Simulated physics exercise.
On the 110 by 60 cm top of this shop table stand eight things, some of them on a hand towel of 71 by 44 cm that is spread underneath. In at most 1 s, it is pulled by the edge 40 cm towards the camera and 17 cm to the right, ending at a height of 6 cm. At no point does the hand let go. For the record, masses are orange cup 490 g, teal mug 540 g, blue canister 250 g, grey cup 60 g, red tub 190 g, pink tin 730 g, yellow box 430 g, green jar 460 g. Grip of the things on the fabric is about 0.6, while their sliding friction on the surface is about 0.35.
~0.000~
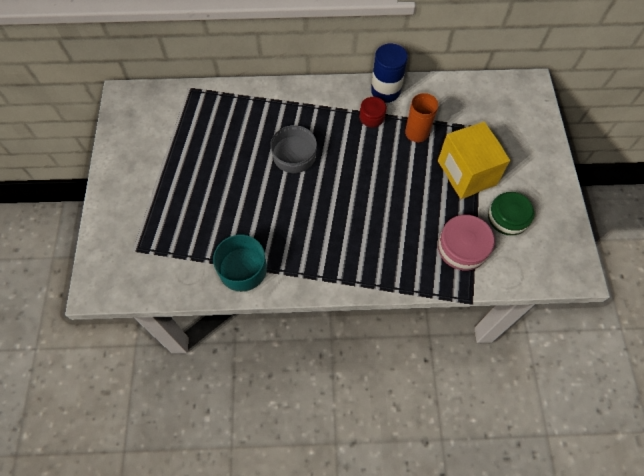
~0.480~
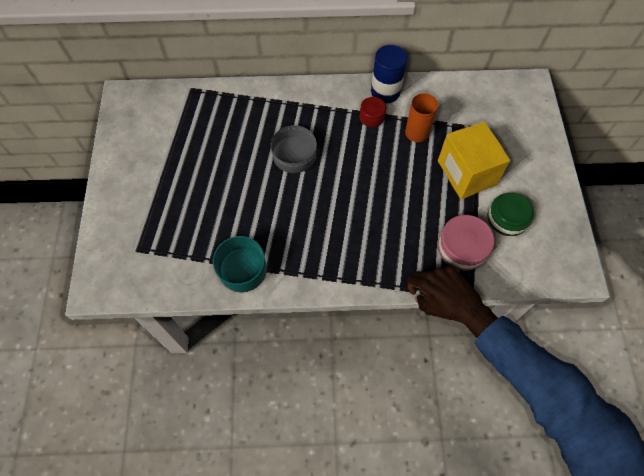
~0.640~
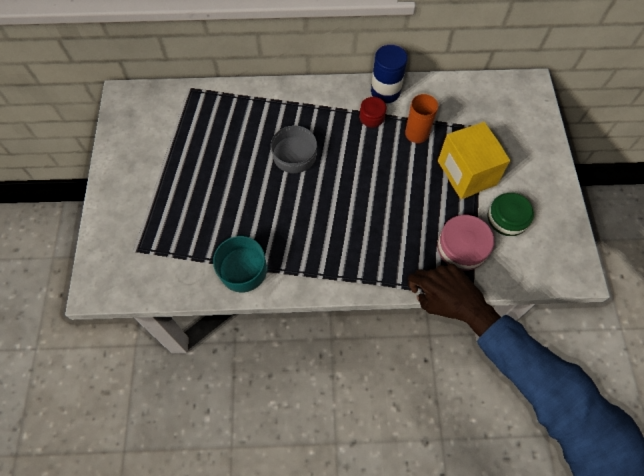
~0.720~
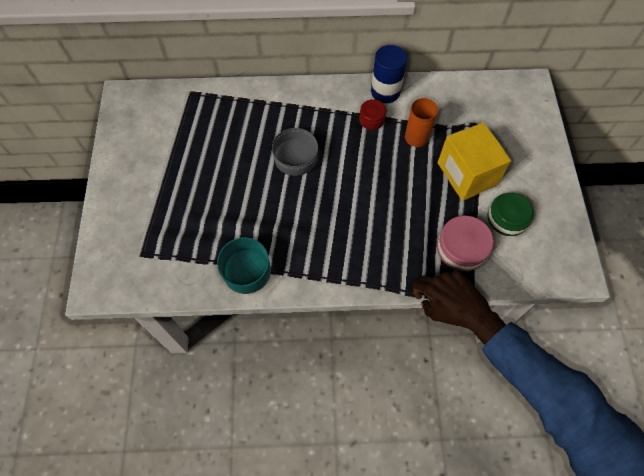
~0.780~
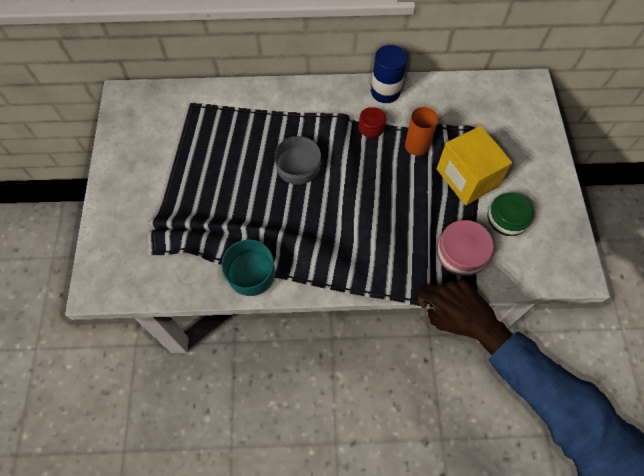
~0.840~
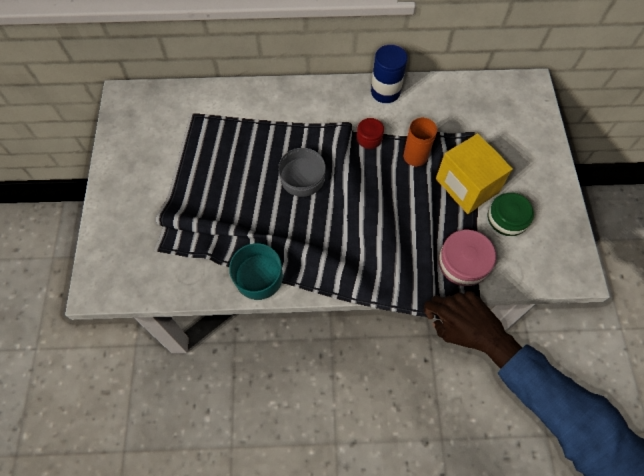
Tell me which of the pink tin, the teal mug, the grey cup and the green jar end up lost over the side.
In order: I reckon the pink tin won't survive up there; I reckon the teal mug won't survive up there; I reckon the grey cup won't survive up there; I reckon the green jar will survive up there.
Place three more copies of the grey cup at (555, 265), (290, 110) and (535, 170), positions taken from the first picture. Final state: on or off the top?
Taking them one by one: Is left on top, then is lost, then is left on top.
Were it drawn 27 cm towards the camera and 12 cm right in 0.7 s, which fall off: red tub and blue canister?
Outcome: Red tub is still there; blue canister is still there.
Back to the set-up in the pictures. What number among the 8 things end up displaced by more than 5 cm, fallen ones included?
The number is 6.
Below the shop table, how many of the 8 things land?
5 of them.
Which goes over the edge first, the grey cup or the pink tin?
That's the pink one.
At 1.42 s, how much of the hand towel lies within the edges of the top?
Roughly 15%.
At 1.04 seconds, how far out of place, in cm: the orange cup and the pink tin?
For the orange cup it's around 20 cm, and for the pink tin around 15 cm.
At 1.0 s, 85 % of the hand towel is still over the top; grey cup 19 cm off its start, pink tin 13 cm off its start, teal mug 12 cm off its start.
At 1.2 s, 50 % of the hand towel is still over the top; grey cup 33 cm off its start, pink tin over the edge, teal mug over the edge.
At 1.4 s, 15 % of the hand towel is still over the top; grey cup 46 cm off its start at (354, 347), pink tin over the edge, teal mug over the edge.
At 1.6 s, 0 % of the hand towel is still over the top; grey cup over the edge, pink tin over the edge, teal mug over the edge.
At 3.2 s, 0 % of the hand towel is still over the top; grey cup over the edge, pink tin over the edge, teal mug over the edge, green jar 1 cm off its start at (518, 212).
